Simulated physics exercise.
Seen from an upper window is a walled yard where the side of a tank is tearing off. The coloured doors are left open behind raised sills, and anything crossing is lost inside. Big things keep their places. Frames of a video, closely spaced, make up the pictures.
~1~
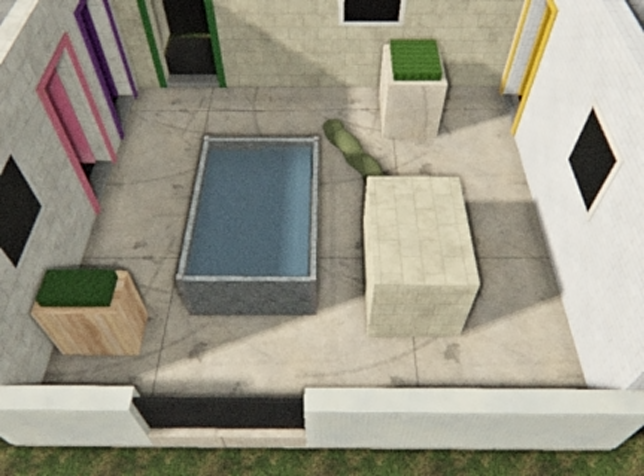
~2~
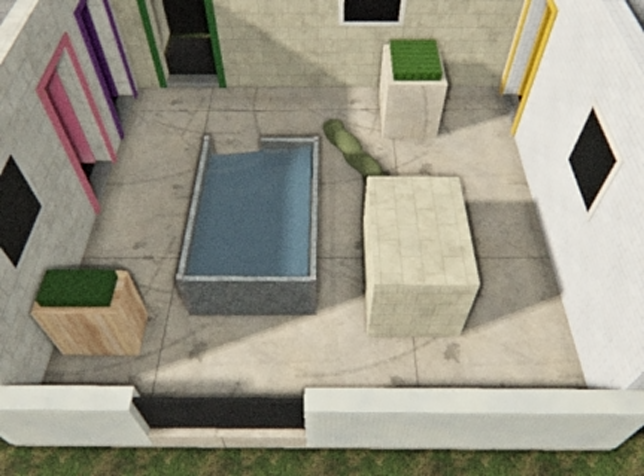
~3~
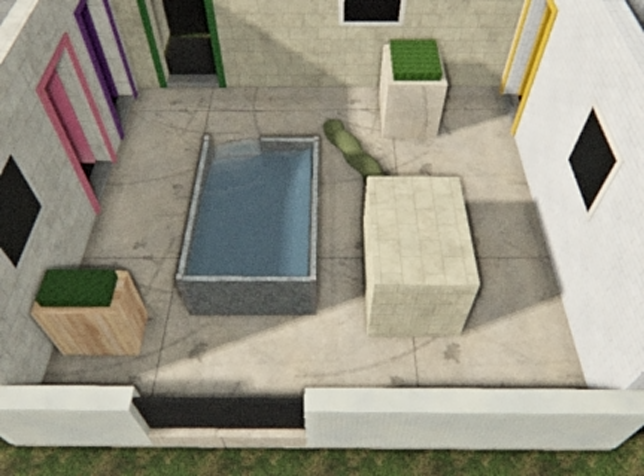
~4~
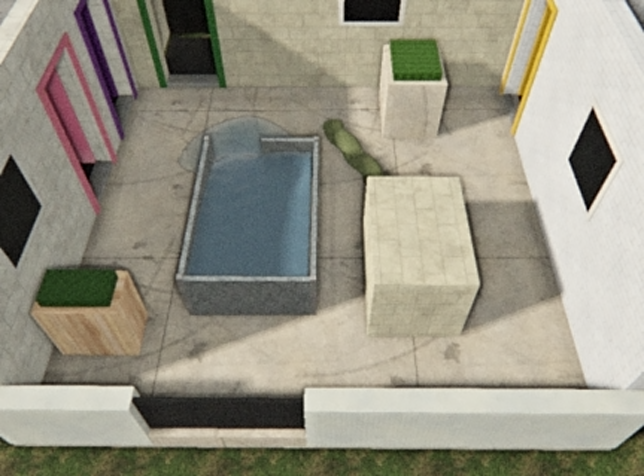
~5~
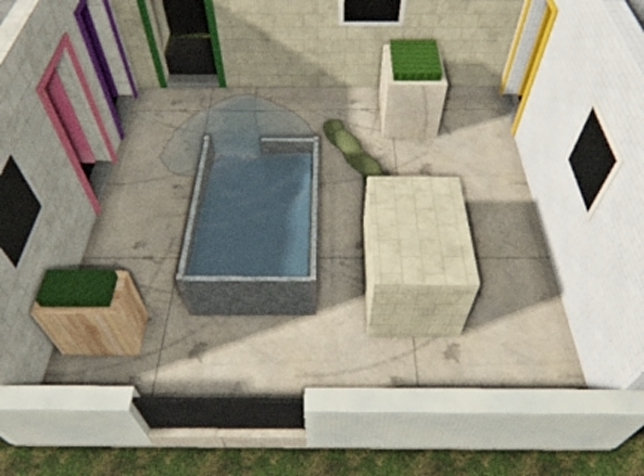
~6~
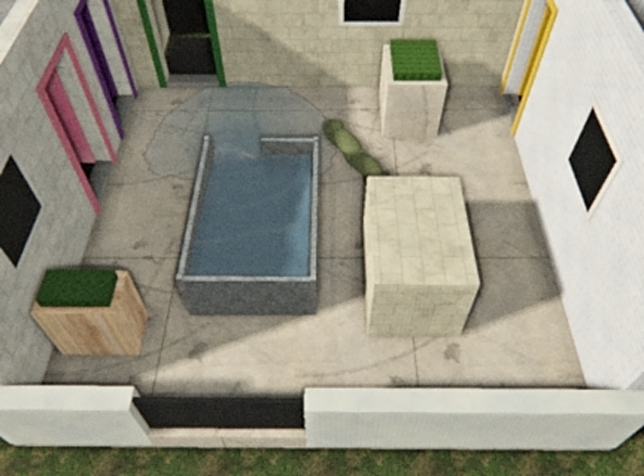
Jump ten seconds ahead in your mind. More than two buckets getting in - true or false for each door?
Purple door: True; yellow door: True; green door: True; pink door: False.
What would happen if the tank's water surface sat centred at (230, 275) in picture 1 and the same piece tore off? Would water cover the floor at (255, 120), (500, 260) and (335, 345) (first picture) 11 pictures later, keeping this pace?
Hit, spared, spared.
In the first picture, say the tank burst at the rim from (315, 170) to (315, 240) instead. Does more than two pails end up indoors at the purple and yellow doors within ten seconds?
Taking them in order, the purple one misses the mark, then the yellow one beats the mark.
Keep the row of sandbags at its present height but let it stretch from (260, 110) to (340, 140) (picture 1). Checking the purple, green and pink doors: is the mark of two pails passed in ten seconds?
As I see it, the purple door rises above, the green door rises above, and the pink door remains below.
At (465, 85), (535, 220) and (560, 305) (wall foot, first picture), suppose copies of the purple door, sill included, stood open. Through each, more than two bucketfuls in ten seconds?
Taking the new doors in the order given: The first comes up short, the second comes up short, the third comes up short.
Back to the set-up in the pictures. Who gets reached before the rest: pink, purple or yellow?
I'd go with the purple one.
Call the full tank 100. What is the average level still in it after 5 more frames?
I make it 74 per cent.
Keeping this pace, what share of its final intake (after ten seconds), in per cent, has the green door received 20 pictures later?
Approximately 65 in a hundred, I reckon.
A moment on, water covers 20 % of the floor; the purple door wet at the sill, nothing in, the yellow door not reached, the green door over two buckets in, the pink door not reached.
Next, water covers 25 % of the floor; the purple door under two buckets in, the yellow door not reached, the green door far over two buckets in, the pink door wet at the sill, nothing in.
Then, water covers 35 % of the floor; the purple door over two buckets in, the yellow door under two buckets in, the green door far over two buckets in, the pink door wet at the sill, nothing in.
Later, water covers 65 % of the floor; the purple door far over two buckets in, the yellow door over two buckets in, the green door far over two buckets in, the pink door wet at the sill, nothing in.
In the end, water covers 90 % of the floor; the purple door far over two buckets in, the yellow door over two buckets in, the green door far over two buckets in, the pink door wet at the sill, nothing in.
